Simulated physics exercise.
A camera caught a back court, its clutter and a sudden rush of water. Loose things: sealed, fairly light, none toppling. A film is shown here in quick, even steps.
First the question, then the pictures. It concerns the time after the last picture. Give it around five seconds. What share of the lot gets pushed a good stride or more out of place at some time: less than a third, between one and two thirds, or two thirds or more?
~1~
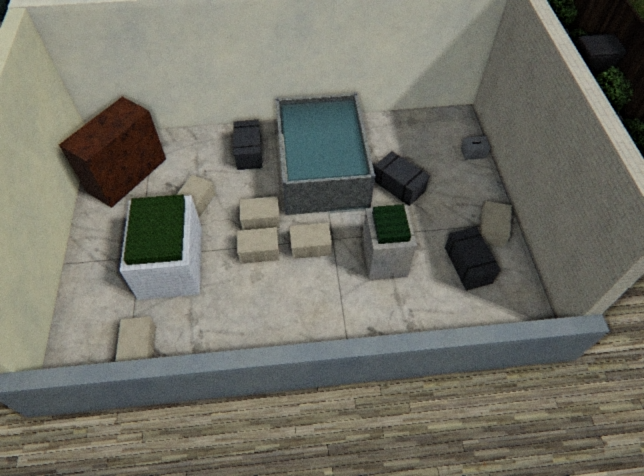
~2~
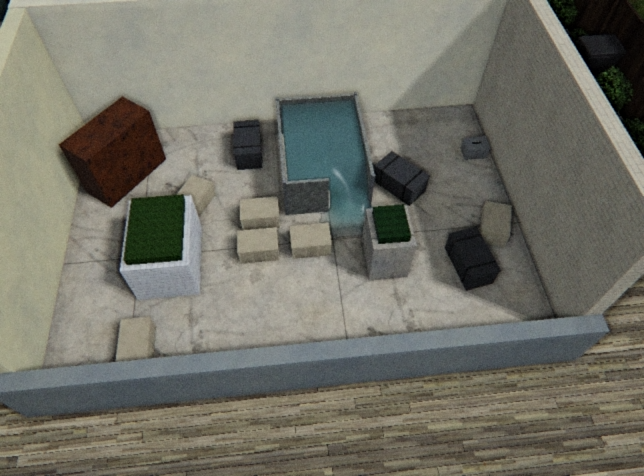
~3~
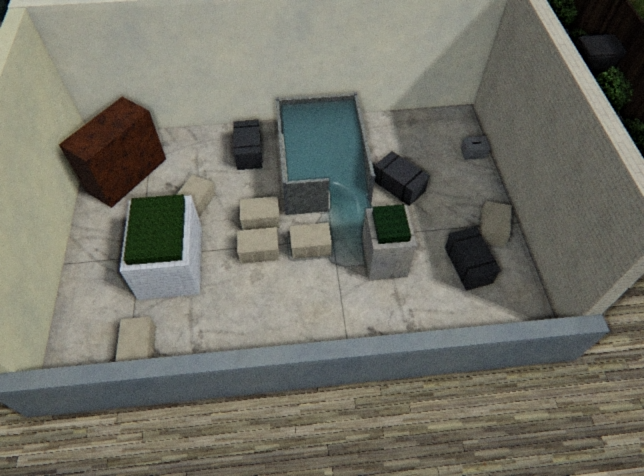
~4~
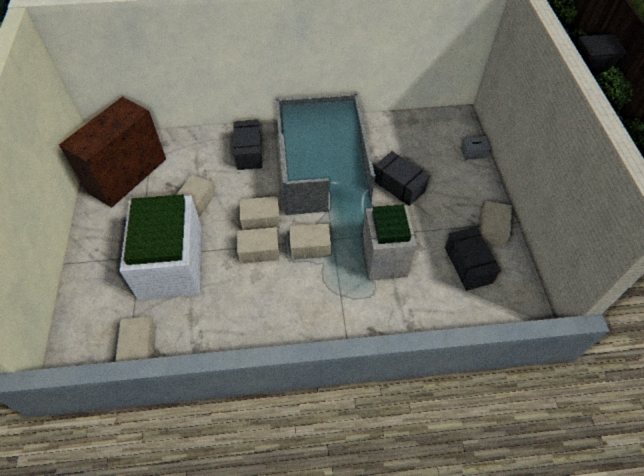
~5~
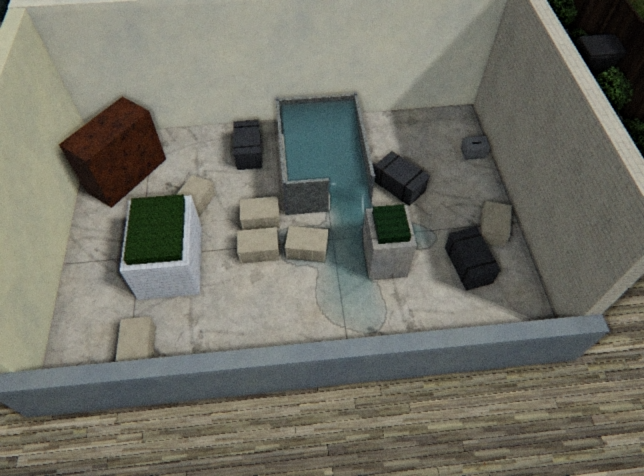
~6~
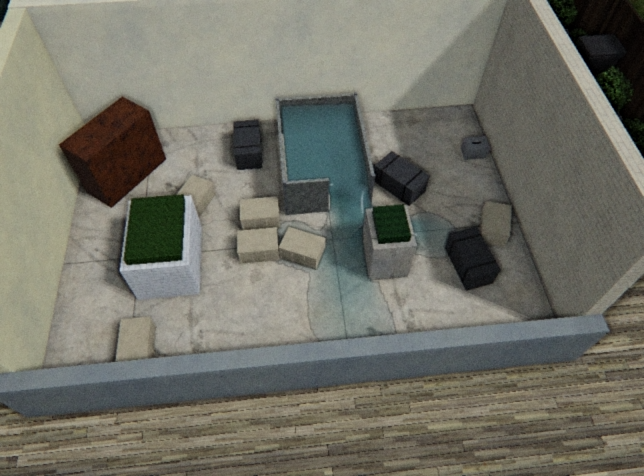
So the part that moves far is between the one-third and two-thirds marks.
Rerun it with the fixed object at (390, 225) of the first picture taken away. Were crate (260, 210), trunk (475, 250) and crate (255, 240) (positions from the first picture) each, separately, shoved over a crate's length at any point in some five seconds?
Result, listed order: Hardly budged / knocked clear / hardly budged.
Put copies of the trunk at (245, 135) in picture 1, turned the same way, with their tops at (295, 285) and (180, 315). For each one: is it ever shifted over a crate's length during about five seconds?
Displaced, displaced.
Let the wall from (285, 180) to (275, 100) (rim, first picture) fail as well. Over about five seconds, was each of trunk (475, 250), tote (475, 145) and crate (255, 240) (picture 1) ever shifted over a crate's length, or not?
Lab note - in sequence: Never that far; never that far; made it that far.
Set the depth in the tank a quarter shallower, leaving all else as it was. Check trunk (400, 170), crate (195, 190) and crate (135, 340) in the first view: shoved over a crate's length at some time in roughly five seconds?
Going through them, I'd say never got there, then never got there, then got there.
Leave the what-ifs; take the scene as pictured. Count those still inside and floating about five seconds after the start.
The answer is 2.
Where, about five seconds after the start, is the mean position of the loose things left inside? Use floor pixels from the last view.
Near (304, 212).
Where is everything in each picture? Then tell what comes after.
A crate at (311, 235), on the bottom; a crate at (257, 240), on the bottom; 0 of 10 have shifted, in the first picture.
A crate at (311, 235), on the bottom; a crate at (257, 240) rests on the ground; 0 of 10 have shifted, in the second picture.
A crate at (311, 235), on the bottom; a crate at (257, 240), on the bottom; 0 of 10 have shifted, in the third picture.
A crate at (310, 236), on the bottom; a crate at (257, 240) rests on the ground; 0 of 10 have shifted, in the fourth picture.
A crate at (307, 239), on the bottom, close to its start; a crate at (257, 240) rests on the ground; 1 of 10 have shifted, in the fifth picture.
A crate at (302, 243) rests on the ground, close to its start; a crate at (257, 240), on the bottom; 1 of 10 have shifted, in the sixth picture.
A moment on, 0 of 10 are well off their spots; 0 afloat.
Next, 1 of 10 are well off their spots; 0 afloat.
Later, 4 of 10 are well off their spots; 2 afloat.
In the end, 3 of 10 are well off their spots, and 4 have been at some point; 2 afloat.
